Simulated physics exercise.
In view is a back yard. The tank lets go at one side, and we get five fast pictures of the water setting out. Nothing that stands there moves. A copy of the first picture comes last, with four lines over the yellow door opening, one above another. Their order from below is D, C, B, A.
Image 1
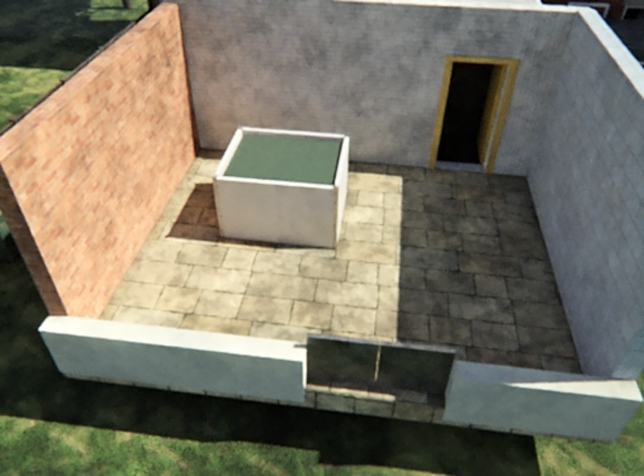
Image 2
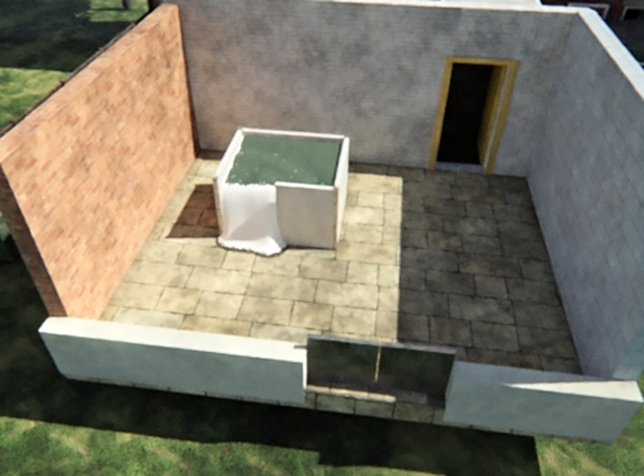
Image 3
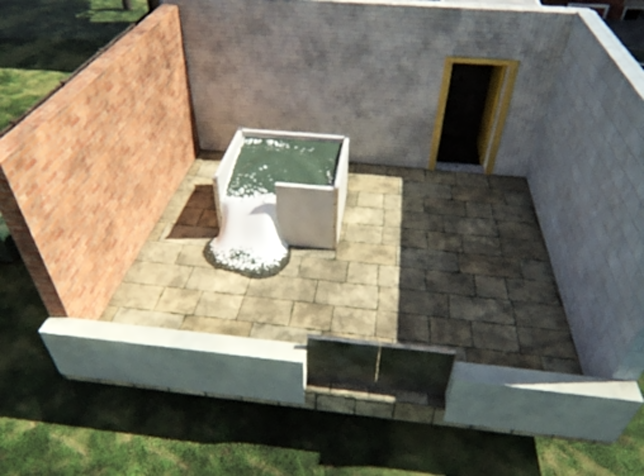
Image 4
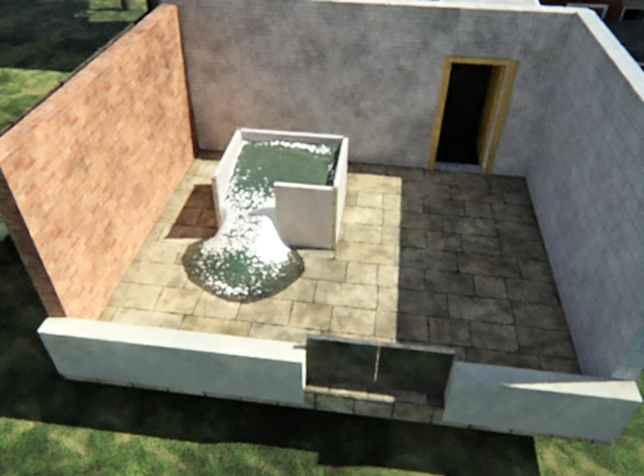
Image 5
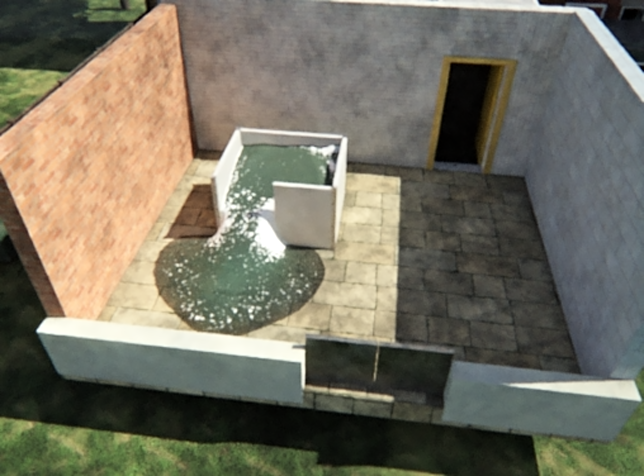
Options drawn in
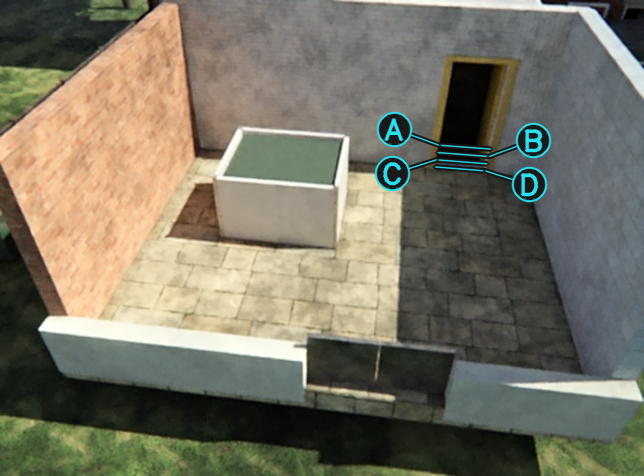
In a walled back yard with a yellow doorway, part of the front side of a square white tank opened, and green water poured out, foaming white and spreading in a widening pool across the paving.
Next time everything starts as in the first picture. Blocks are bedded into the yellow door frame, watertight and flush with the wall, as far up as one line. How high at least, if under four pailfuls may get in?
C.
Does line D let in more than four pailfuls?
Yes, it does.
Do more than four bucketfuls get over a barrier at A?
No, not at all.
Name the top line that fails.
It is D.
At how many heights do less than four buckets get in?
Three of them.
In cyan, A at (464, 147); B at (463, 154); C at (461, 161); D at (460, 168); from the bottom up D, C, B, A.
With A, nothing gets over.
With B, nothing gets over.
With C, nothing gets over.
With D, some 15 bucketfuls get in.
